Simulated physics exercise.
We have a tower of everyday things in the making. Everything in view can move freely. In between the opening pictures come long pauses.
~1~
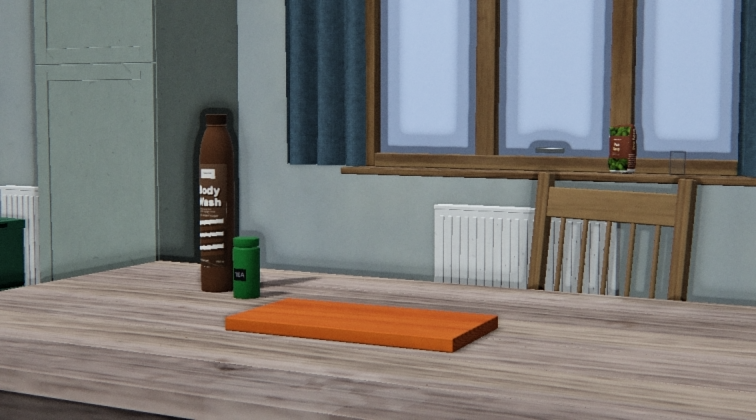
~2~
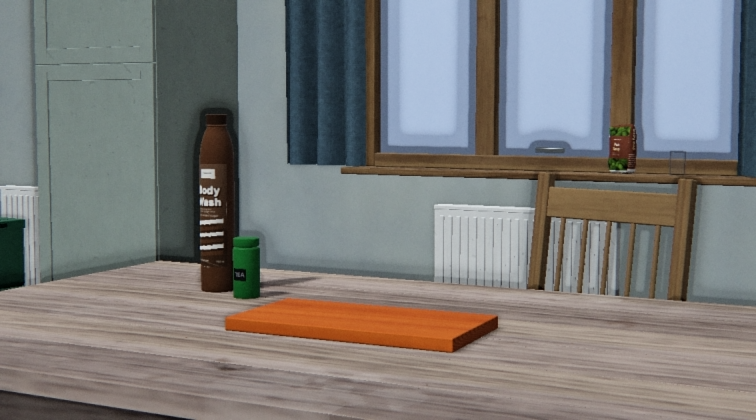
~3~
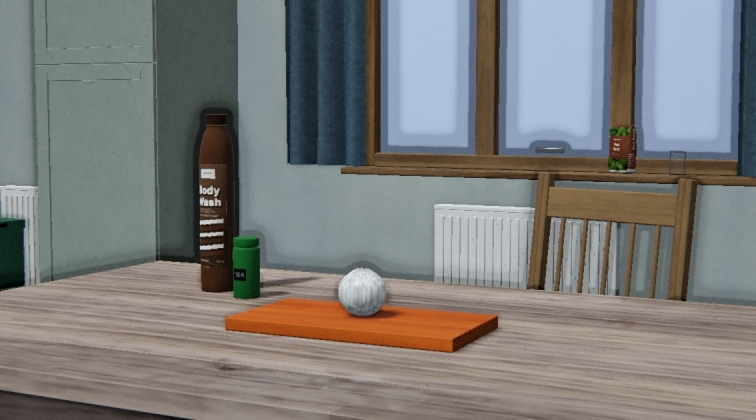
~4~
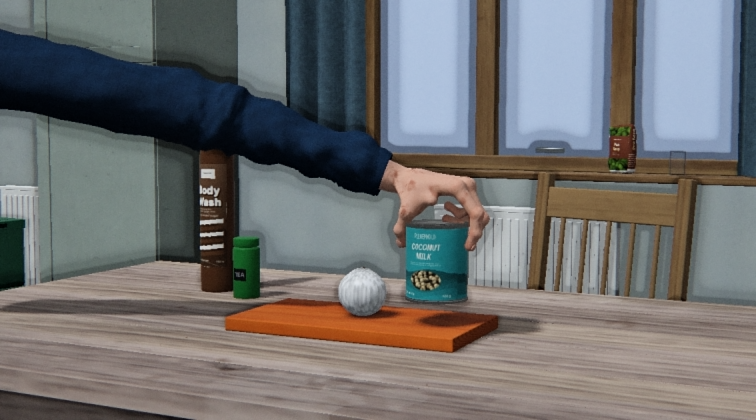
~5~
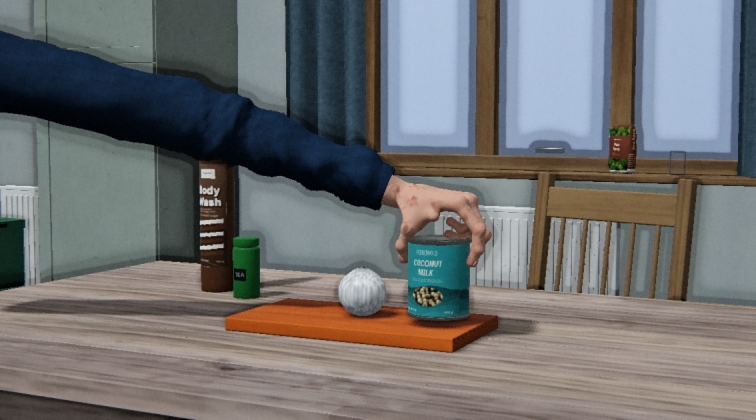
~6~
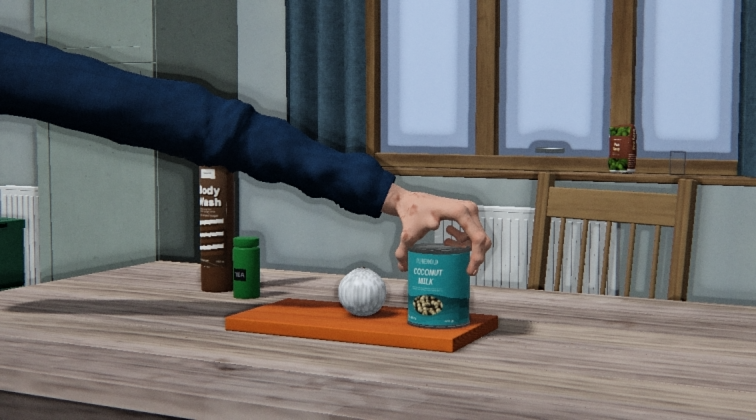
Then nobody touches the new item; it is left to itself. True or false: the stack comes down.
False.
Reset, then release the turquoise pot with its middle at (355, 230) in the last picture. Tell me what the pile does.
The pile tumbles.
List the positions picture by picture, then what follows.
In the first frame, the last thing is not in view yet; orange board (362, 323).
In the second frame, the last thing is not in view yet; green shaker (247, 268).
In the third frame, the last thing is not in view yet; orange board (362, 323).
In the fourth frame, on its way; turquoise pot (437, 261); green shaker (247, 268).
In the fifth frame, on its way; turquoise pot (439, 277); orange board (362, 323).
In the sixth frame, set down, still held; turquoise pot (439, 285); green shaker (247, 268).
Then, 0.70 s on from there, no change.
Then, 1.60 s on from there, turquoise pot resting near (439, 286).
In the end, all 5 unmoved. At the end, from the last picture's camera, turquoise pot near (439, 286). The pile stays up.
